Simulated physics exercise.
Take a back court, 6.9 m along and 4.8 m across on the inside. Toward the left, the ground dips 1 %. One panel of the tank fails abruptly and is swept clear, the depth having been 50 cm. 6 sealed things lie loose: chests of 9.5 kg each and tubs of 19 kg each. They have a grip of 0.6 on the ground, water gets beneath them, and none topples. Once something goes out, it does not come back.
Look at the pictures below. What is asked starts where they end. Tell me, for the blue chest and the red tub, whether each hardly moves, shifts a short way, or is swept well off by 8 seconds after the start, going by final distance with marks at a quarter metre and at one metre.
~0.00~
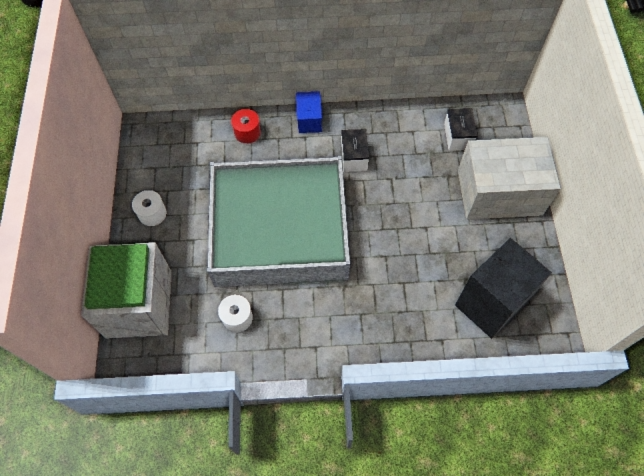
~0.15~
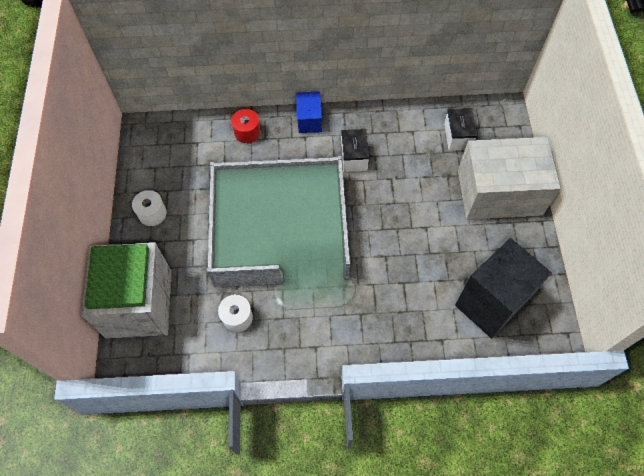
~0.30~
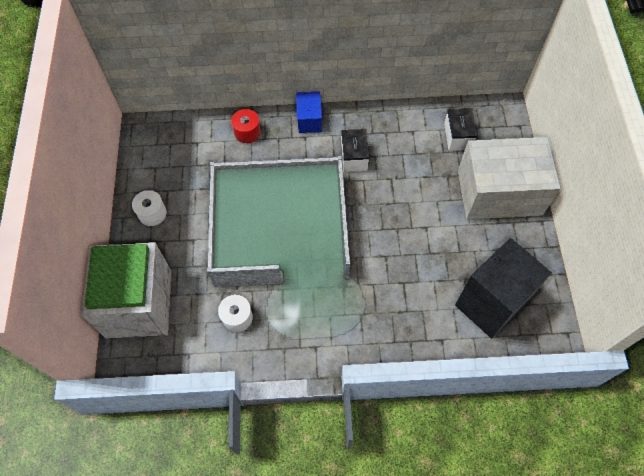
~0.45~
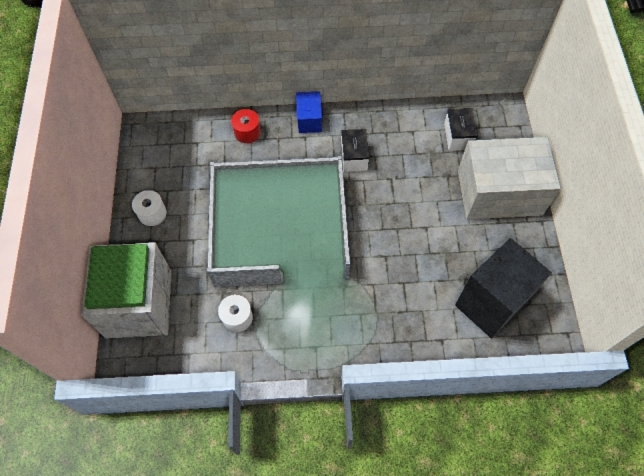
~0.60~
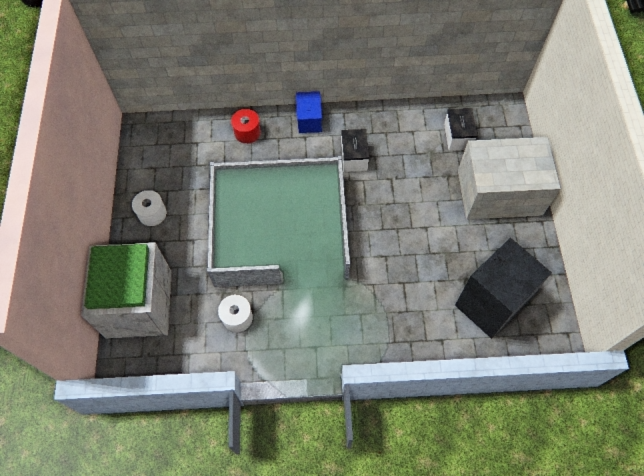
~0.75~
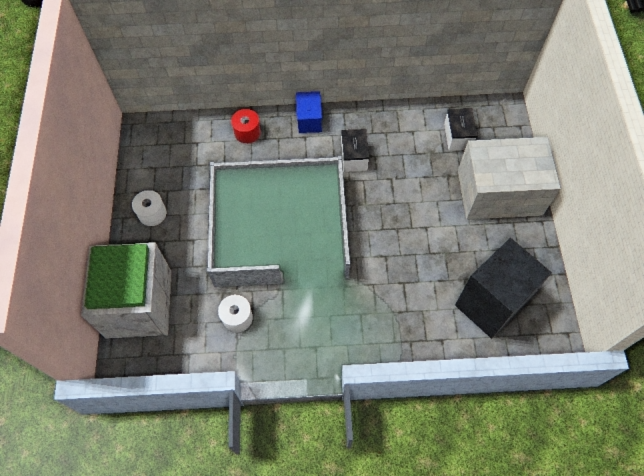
The blue chest hardly moves, the red tub hardly moves.
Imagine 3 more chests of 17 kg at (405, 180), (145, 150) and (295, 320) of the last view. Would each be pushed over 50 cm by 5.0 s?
Taking them in the order given: Falls short, falls short and exceeds it.
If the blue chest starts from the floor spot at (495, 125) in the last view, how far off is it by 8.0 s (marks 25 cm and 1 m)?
It hardly budges.
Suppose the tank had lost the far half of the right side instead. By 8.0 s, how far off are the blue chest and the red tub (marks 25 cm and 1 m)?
The blue chest is swept away, the red tub hardly moves.
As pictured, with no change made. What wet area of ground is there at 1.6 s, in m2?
Some 8.0 m2.
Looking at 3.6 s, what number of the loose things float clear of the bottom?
0.
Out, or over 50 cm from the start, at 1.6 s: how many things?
Result: 0.
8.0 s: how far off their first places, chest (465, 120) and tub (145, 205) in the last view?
Lab note - net shifts in turn: 0 cm; 0 cm.
After 1.6 s the blue chest is near (309, 105), 0.0 m from its start, aground; the red tub is near (245, 120), 0.0 m from its start, aground; 0 of 6 are out; 0 afloat.
After 3.6 s the blue chest is near (309, 105), 0.0 m from its start, aground; the red tub is near (245, 120), 0.0 m from its start, aground; 0 of 6 are out; 0 afloat.
After 5.6 s the blue chest is near (309, 105), 0.0 m from its start, aground; the red tub is near (245, 120), 0.0 m from its start, aground; 0 of 6 are out; 0 afloat.
After 8.0 s the blue chest is near (309, 105), 0.0 m from its start, aground; the red tub is near (245, 120), 0.0 m from its start, aground; 0 of 6 are out; 0 afloat.
